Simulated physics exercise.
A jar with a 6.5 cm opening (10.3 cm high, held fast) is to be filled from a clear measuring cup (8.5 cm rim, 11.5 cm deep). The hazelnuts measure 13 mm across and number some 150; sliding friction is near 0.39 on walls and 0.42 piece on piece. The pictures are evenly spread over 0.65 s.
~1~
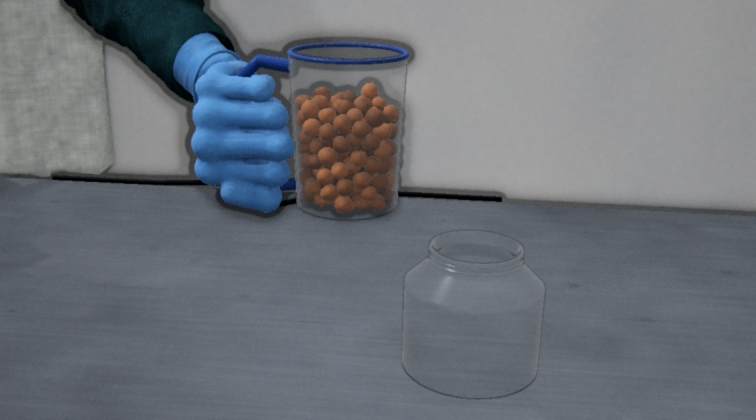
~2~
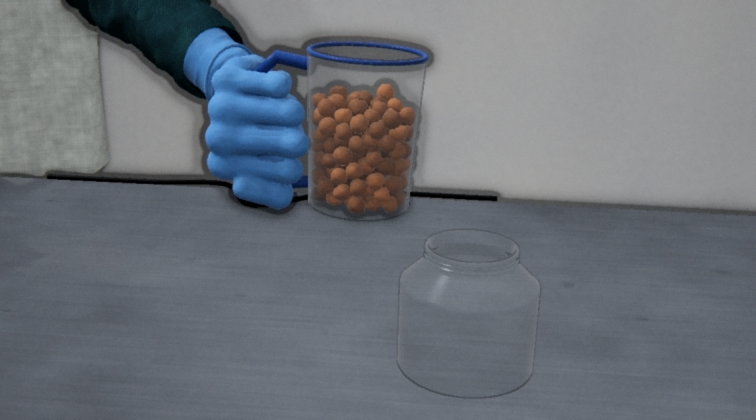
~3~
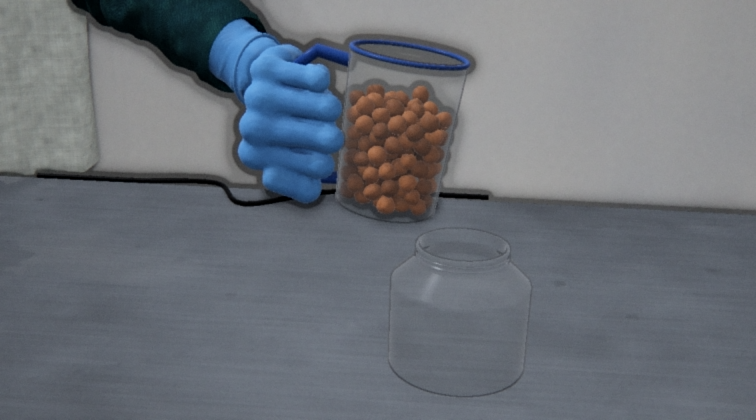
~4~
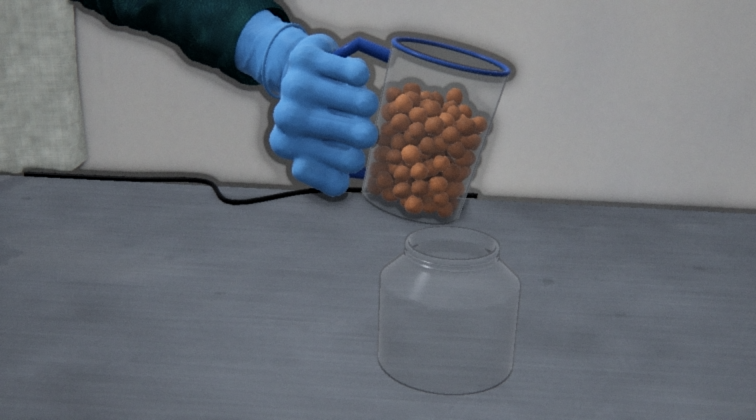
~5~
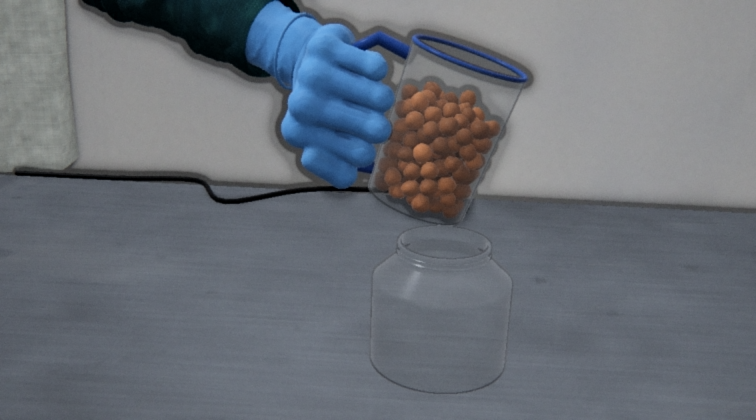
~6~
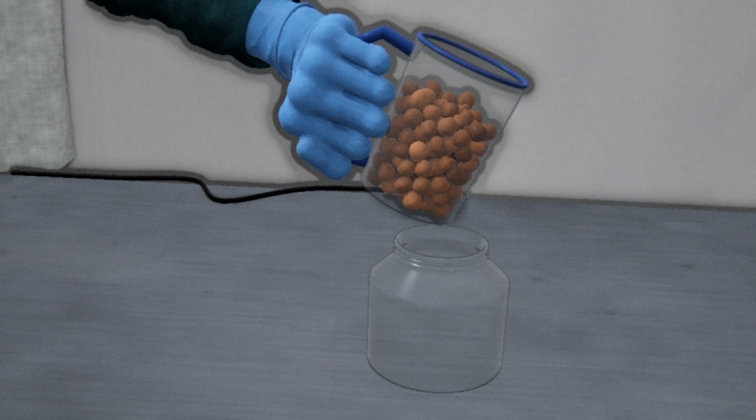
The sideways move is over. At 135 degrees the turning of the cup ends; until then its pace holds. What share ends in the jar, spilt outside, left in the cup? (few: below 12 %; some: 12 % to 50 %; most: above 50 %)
Jar: Hardly any, spilt: The bulk, still above: Hardly any.
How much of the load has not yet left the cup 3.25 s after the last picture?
About 0 per cent.
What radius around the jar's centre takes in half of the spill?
Some 20 cm.
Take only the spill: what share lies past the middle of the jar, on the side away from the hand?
About 100 per cent.
Then, 1.39 s after the last picture, tilt 74 degrees; the cup holds 100 %, the jar 0 %.
Then, 2.33 s after the last picture, tilt 108 degrees; the cup holds 60 %, the jar 0 %.
Then, 3.25 s after the last picture, tilt 135 degrees; the cup holds 0 %, the jar 0 %.
In the end, jar 0 %, spilt 100 %, still above 0 %.
